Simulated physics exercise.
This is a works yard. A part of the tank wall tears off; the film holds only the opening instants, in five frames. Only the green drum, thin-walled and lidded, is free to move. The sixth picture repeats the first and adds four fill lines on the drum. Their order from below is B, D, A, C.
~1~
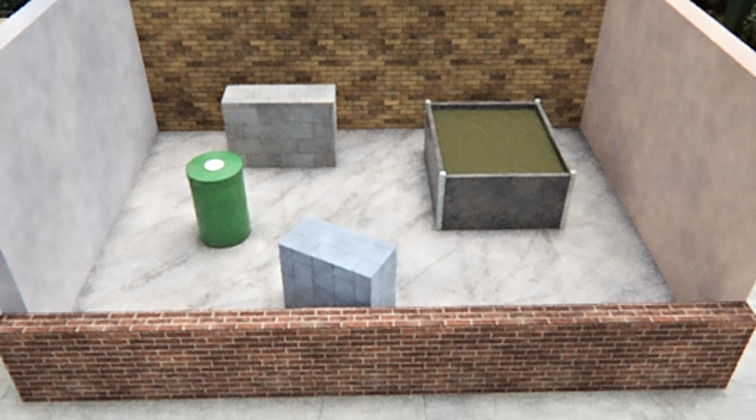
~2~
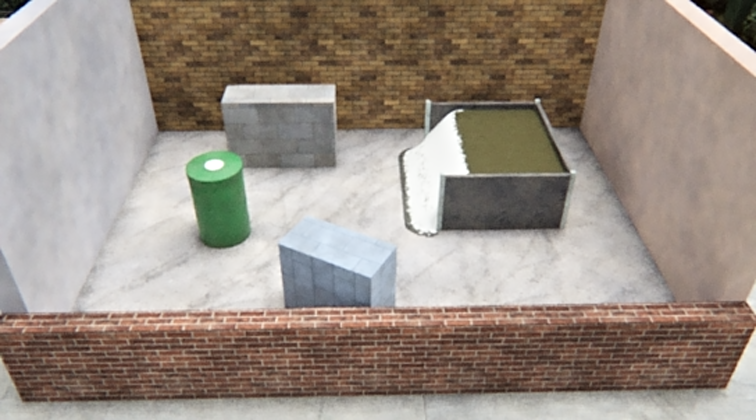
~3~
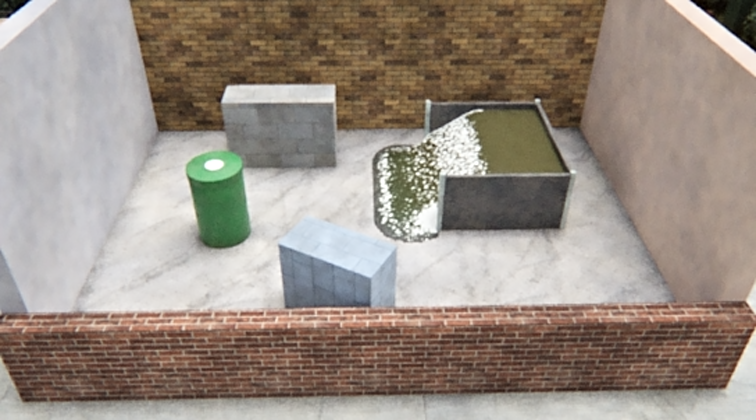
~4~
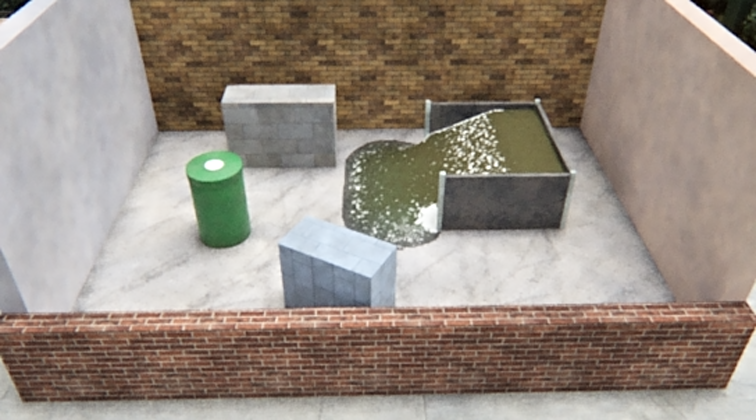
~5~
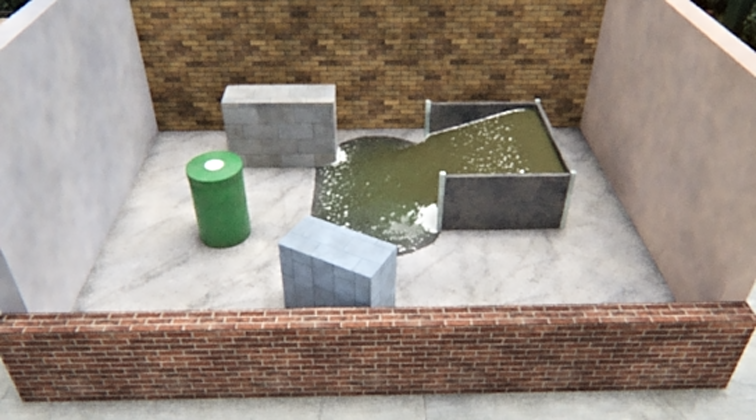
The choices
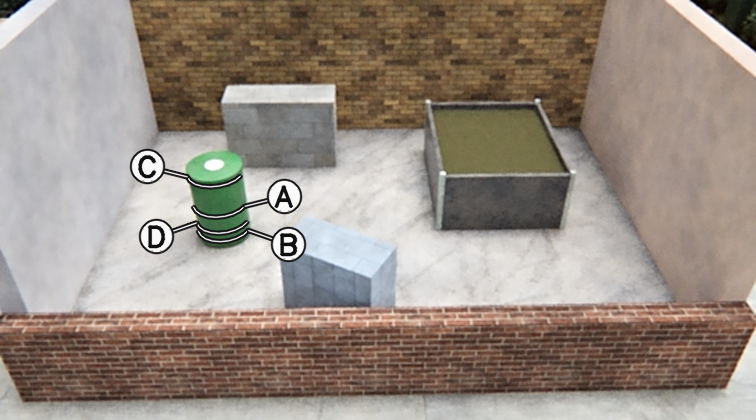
In a walled yard, murky green water poured out of the left side of an open tank and spread leftward across the pale floor toward the grey blocks, while the green drum stayed still.
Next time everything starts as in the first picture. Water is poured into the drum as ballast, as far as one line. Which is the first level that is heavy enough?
The limit is A.
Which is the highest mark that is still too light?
D.
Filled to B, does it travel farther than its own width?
Yes, clearly.
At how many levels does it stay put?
Two of them.
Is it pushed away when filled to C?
No, not at all.
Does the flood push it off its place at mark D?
Yes, that goes wrong.
On the marked copy, A at (216, 217); B at (220, 241); C at (210, 186); D at (218, 233); from the bottom up B, D, A, C.
With A, it does not move.
With B, it is pushed about 3 times its own width away.
With C, it does not move.
With D, it is pushed about its own width away.
